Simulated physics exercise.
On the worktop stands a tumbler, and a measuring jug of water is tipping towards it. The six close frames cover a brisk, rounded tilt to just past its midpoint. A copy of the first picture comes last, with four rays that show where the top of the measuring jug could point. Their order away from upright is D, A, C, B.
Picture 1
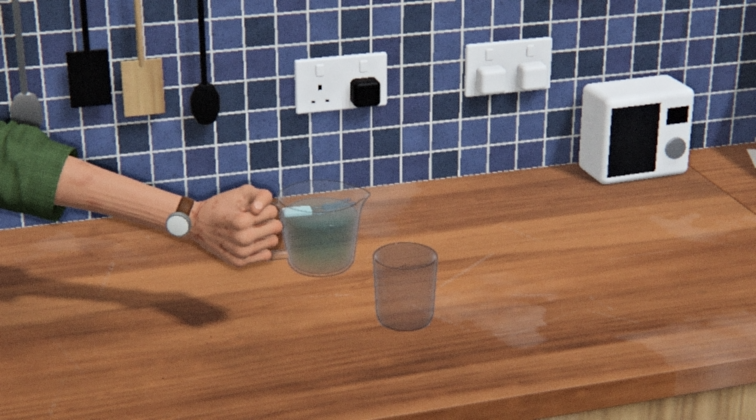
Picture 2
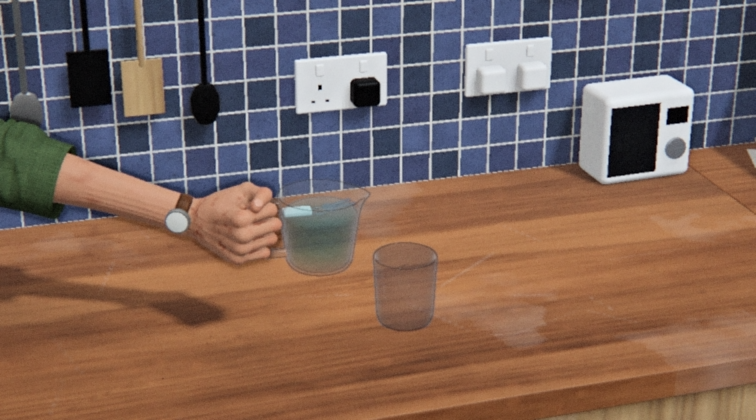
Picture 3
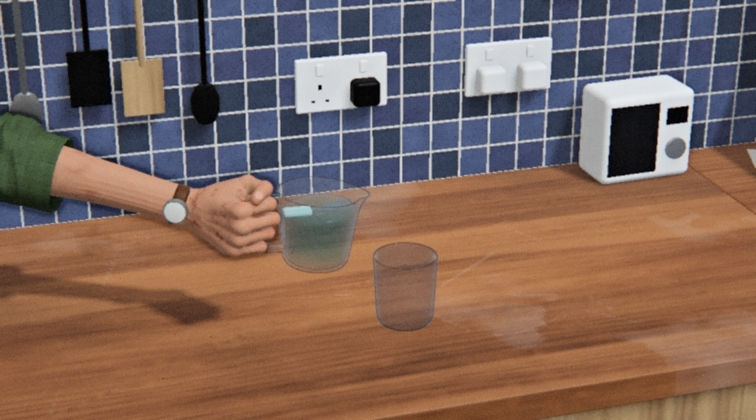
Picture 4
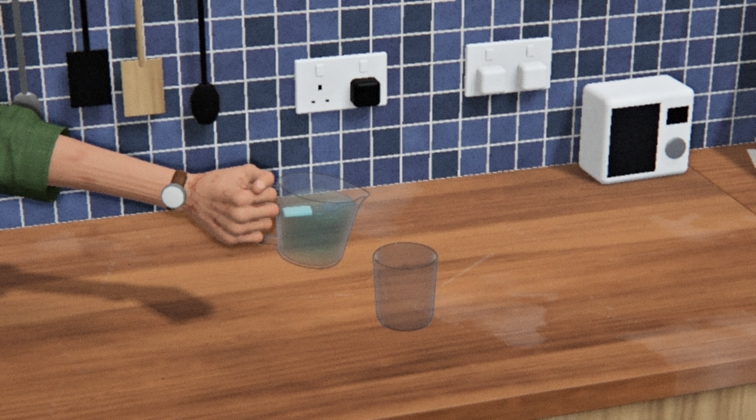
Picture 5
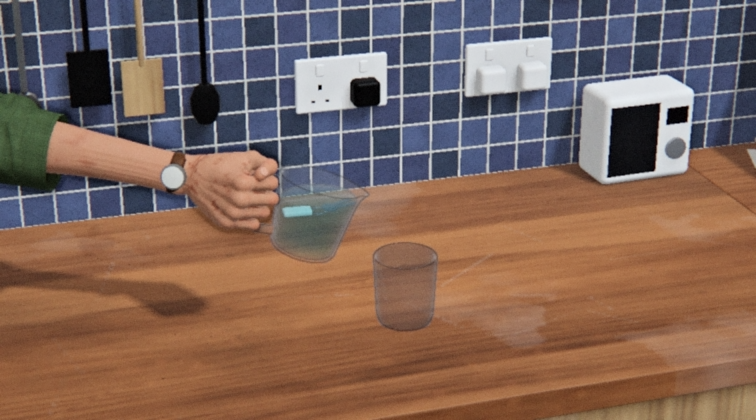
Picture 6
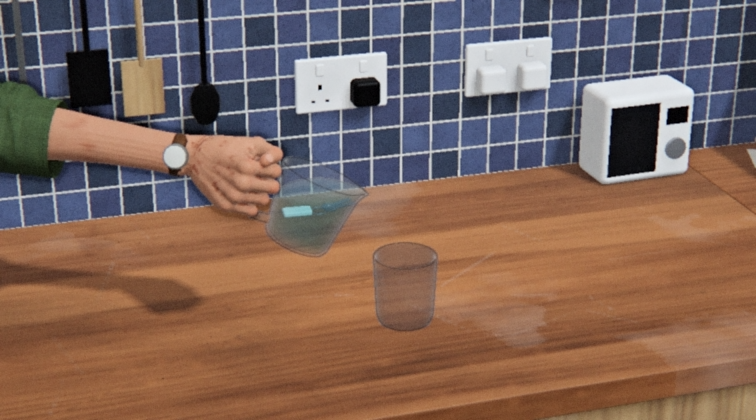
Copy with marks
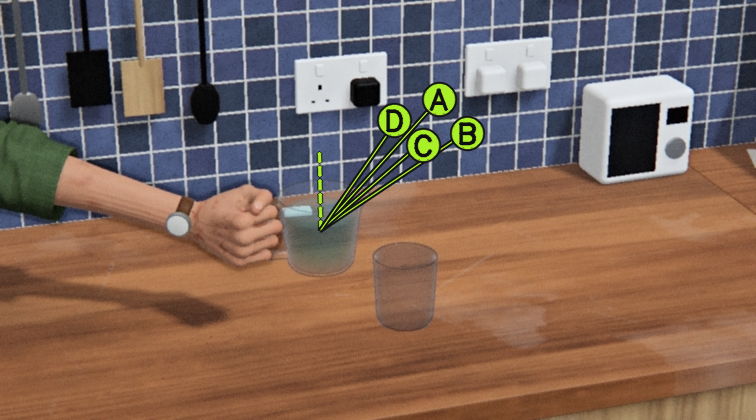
A hand in a green sleeve with a wristwatch reaches in from the left over a wooden kitchen worktop, seen from slightly above against blue tiles. It grips a clear jug of bluish water beside an empty clear tumbler, with utensils hanging left, white sockets behind and a white appliance right. The hand rises slightly and gradually tilts the jug rightward, while the view stays still.
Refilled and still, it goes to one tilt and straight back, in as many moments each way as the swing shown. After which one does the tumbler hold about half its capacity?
Choose C.
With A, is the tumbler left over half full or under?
Under half.
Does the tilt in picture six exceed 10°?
Yes.
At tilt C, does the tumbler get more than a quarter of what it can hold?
Yes, it does.
On the marked copy, A at (427, 111); B at (452, 141); C at (408, 154); D at (386, 135).
If A is chosen, the tumbler ends with about 32 % of what it can hold.
If B is chosen, the tumbler ends with about 65 % of what it can hold; 3 % of the water is spilt.
If C is chosen, the tumbler ends with about 49 % of what it can hold.
If D is chosen, the tumbler ends with about 19 % of what it can hold.
